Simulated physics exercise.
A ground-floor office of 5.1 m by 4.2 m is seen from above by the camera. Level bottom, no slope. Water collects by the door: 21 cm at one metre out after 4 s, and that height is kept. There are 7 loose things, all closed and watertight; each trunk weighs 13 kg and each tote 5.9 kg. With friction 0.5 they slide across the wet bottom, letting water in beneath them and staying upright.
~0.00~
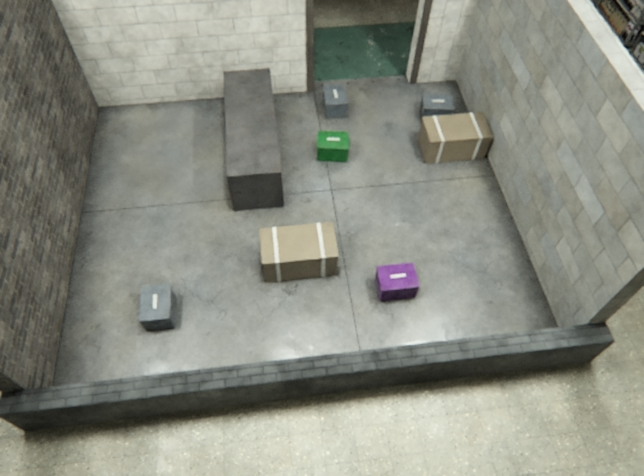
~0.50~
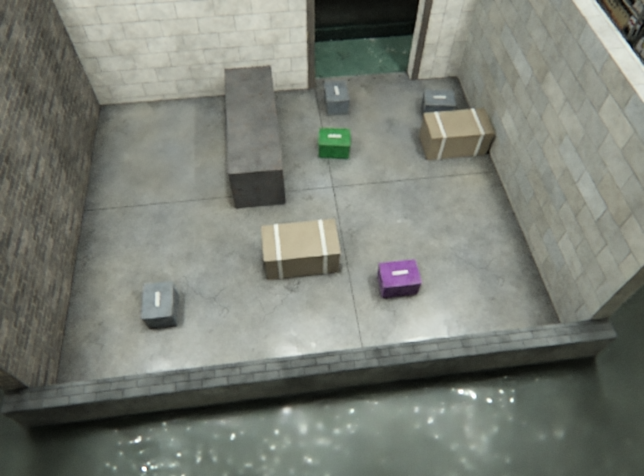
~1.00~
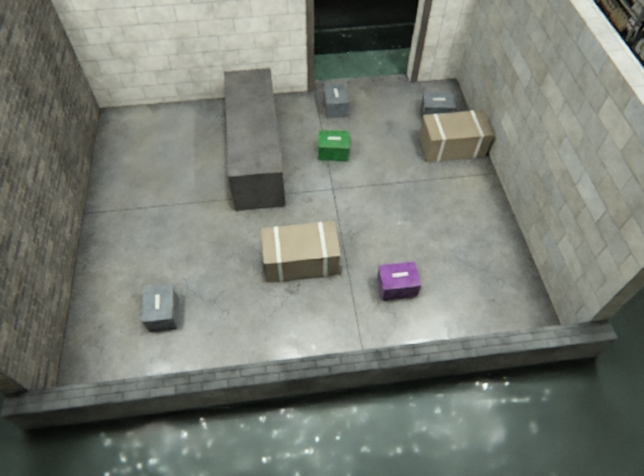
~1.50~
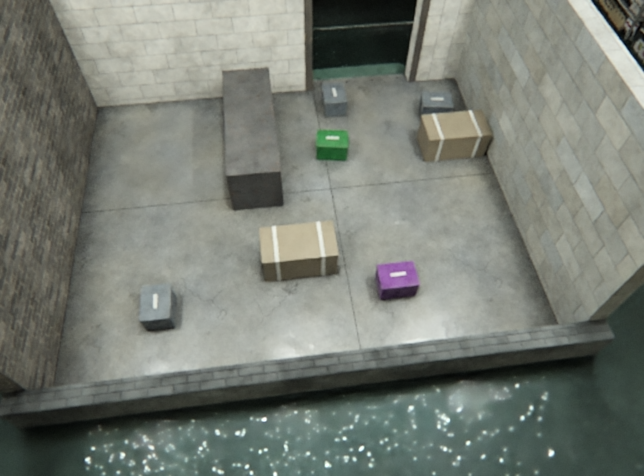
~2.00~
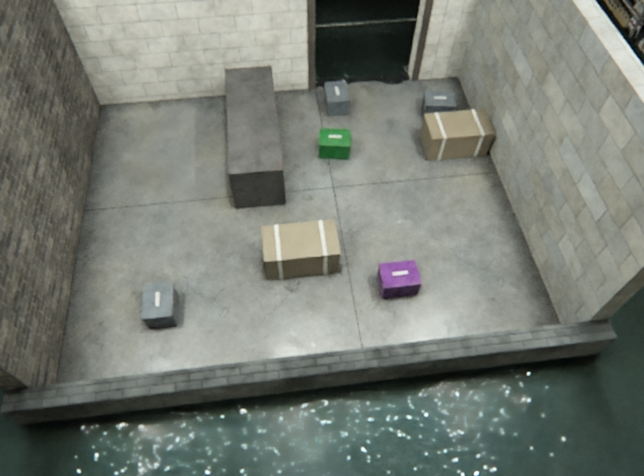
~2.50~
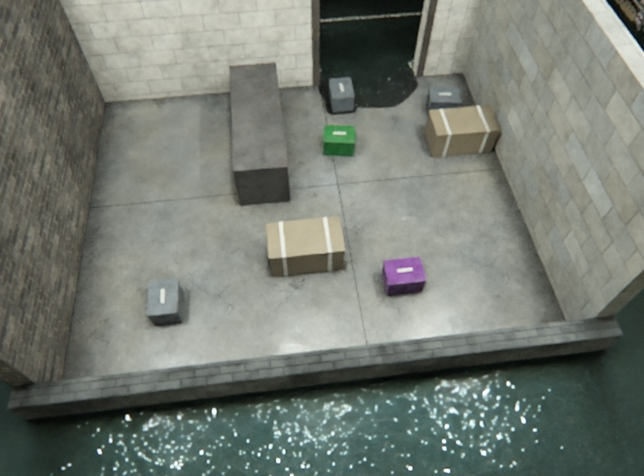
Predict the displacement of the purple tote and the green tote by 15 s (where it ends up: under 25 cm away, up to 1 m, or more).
Purple tote goes a long way; green tote goes a long way.
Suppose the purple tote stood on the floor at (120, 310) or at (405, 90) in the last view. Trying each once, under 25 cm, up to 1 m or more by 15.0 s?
The first start leaves it well away, the second leaves it well away.
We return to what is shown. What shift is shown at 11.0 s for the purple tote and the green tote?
By then roughly 250 cm and 300 cm, respectively.
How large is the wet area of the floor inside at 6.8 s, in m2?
I'd estimate close to 13 m2.
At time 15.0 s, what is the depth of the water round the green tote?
Somewhere close to 11 cm.
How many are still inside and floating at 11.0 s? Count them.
Then: 7.
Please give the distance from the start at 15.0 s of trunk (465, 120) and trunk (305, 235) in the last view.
In turn: 400 cm, 250 cm.
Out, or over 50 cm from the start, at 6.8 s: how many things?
By my reckoning, 5.
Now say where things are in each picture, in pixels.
The first picture shows the purple tote at (398, 276), on the bottom; the green tote at (333, 140) rests on the ground; 0.0 m2 under water; 0 of 7 have shifted.
The second picture shows the purple tote at (400, 273) rests on the ground; the green tote at (335, 137), on the bottom; water covers 0.0 m2; 0 of 7 have shifted.
The third picture shows the purple tote at (400, 275) rests on the ground; the green tote at (334, 139) rests on the ground; water covers 0.0 m2; 0 of 7 have shifted.
The fourth picture shows the purple tote at (398, 275) rests on the ground; the green tote at (332, 138) rests on the ground; 0.0 m2 under water; 0 of 7 have shifted.
The fifth picture shows the purple tote at (400, 274), on the bottom; the green tote at (335, 137) rests on the ground; 0.0 m2 under water; 0 of 7 have shifted.
The sixth picture shows the purple tote at (405, 270), on the bottom; the green tote at (339, 134) rests on the ground; water covers 0.5 m2; 0 of 7 have shifted.
After 3.5 s the purple tote is near (405, 270), 0.0 m from its start, aground; the green tote is near (339, 134), 0.0 m from its start, aground; 0 afloat.
After 6.8 s the purple tote is near (400, 331), 0.7 m from its start, afloat; the green tote is near (281, 262), 2.0 m from its start, afloat; 4 afloat.
After 11.0 s the purple tote is near (146, 345), 2.7 m from its start, afloat; the green tote is near (128, 230), 2.8 m from its start, afloat; 7 afloat.
After 15.0 s the purple tote is near (147, 300), 2.6 m from its start, afloat; the green tote is near (218, 82), 1.9 m from its start, afloat; 7 afloat.
